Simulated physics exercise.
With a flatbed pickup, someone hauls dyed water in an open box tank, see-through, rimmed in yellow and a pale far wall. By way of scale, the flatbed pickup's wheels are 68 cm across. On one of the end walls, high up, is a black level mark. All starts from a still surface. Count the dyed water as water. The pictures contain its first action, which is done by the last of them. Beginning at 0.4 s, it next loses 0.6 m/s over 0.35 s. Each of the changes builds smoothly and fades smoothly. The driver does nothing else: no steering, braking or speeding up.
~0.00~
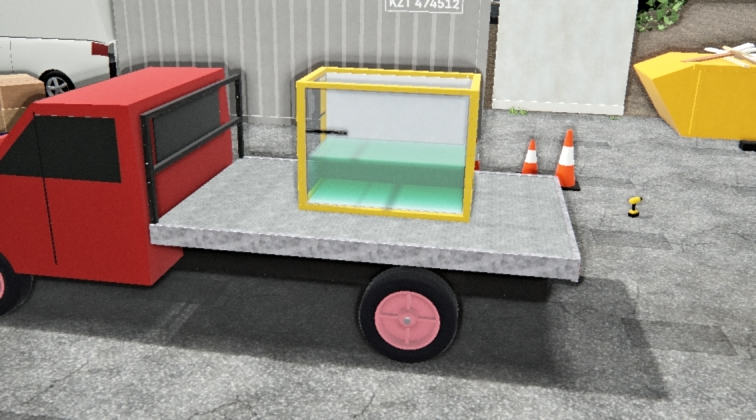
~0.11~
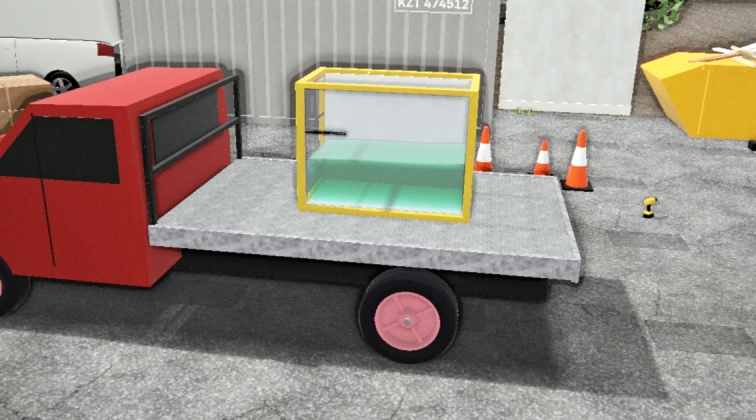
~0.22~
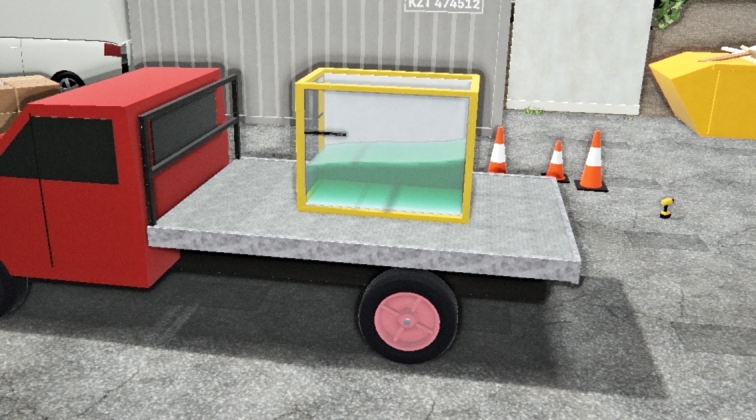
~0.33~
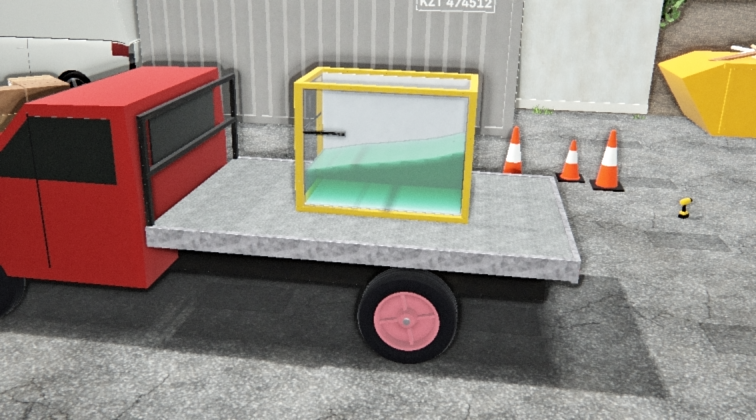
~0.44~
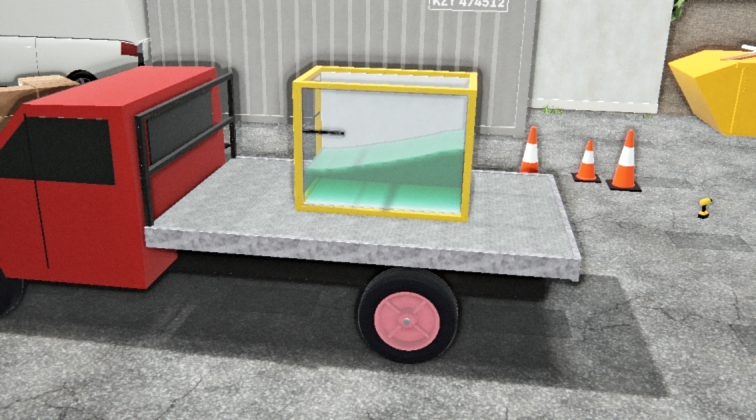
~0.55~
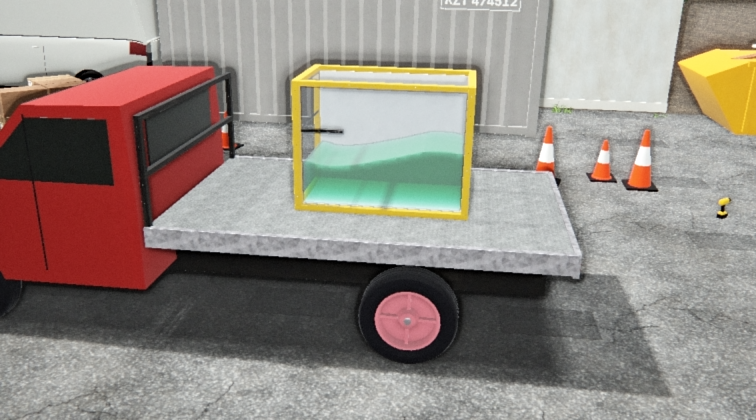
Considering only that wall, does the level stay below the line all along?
Makes it.
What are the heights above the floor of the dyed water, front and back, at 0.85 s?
Level, front = 52 cm; level, back = 28 cm.
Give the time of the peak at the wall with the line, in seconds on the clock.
2.4 s.
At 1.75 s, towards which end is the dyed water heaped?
Towards the aft end.
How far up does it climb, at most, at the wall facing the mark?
Max height: Roughly 73 centimetres.
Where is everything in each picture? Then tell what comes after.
In the first picture, the surface is at (319, 154) by the front wall; at (456, 163) by the back wall; it lies level with the rim line; the front is on the left, levels are read along the near wall; the black line, on the front wall, is at (319, 132); a wheel hub at (406, 324).
In the second picture, the surface is at (318, 155) by the front wall; at (455, 163) by the back wall; it lies level with the rim line.
In the third picture, the surface is at (318, 163) by the front wall; at (456, 156) by the back wall; it climbs 7° towards the back.
In the fourth picture, the surface is at (316, 166) by the front wall; at (455, 152) by the back wall; it climbs 10° towards the back.
In the fifth picture, the surface is at (315, 165) by the front wall; at (455, 147) by the back wall; it climbs 11° towards the back.
In the sixth picture, the surface is at (315, 161) by the front wall; at (454, 153) by the back wall; it climbs 7° towards the back; a wheel hub at (407, 324).
Then, 0.85 s in, the surface is 51 cm up at the front and 27 cm at the back; nothing has left.
Then, 1.30 s in, the surface is 42 cm up at the front and 27 cm at the back; nothing has left.
Then, 1.75 s in, the surface is 24 cm up at the front and 59 cm at the back; nothing has left.
Then, 3.73 s in, the waves are smaller; the highest at the front wall was 62 cm, at 2.40 s, against a line at 55 cm.
